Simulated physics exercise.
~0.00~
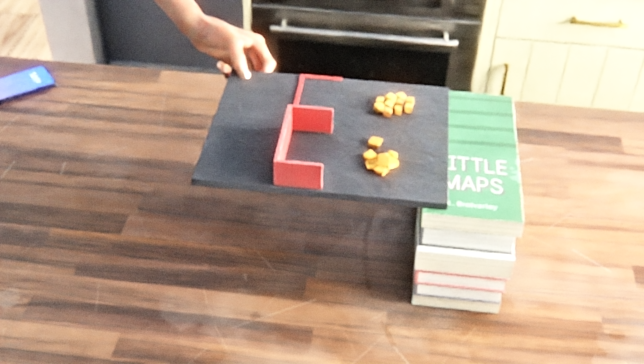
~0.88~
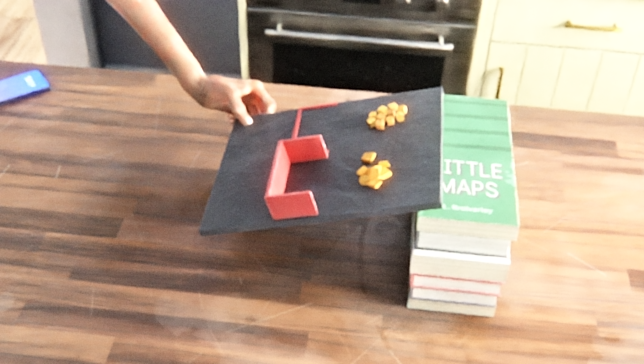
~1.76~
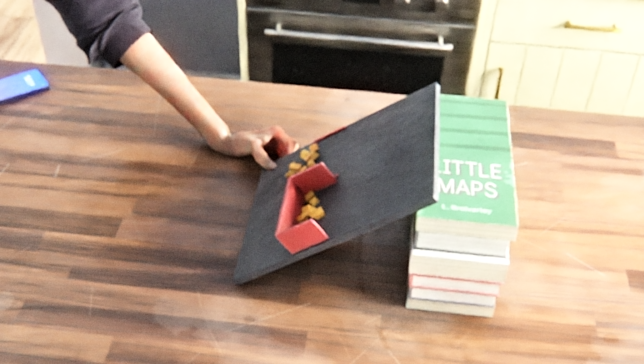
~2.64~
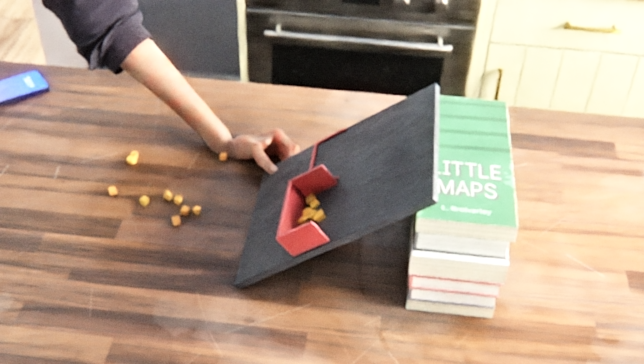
A dark board carrying two clusters of small orange-yellow pieces and red strips is held above a wooden counter, seen from slightly above, with an oven and pale cupboards behind. Its right end rests on a stack of books topped by a green cover, while a hand grips the left end. The hand lowers that end toward the counter, and the board tilts more and more steeply. Both clusters slide down to the left toward the red strips. The front pieces gather behind their strip and stay there, while the back ones get past theirs and end scattered across the counter.
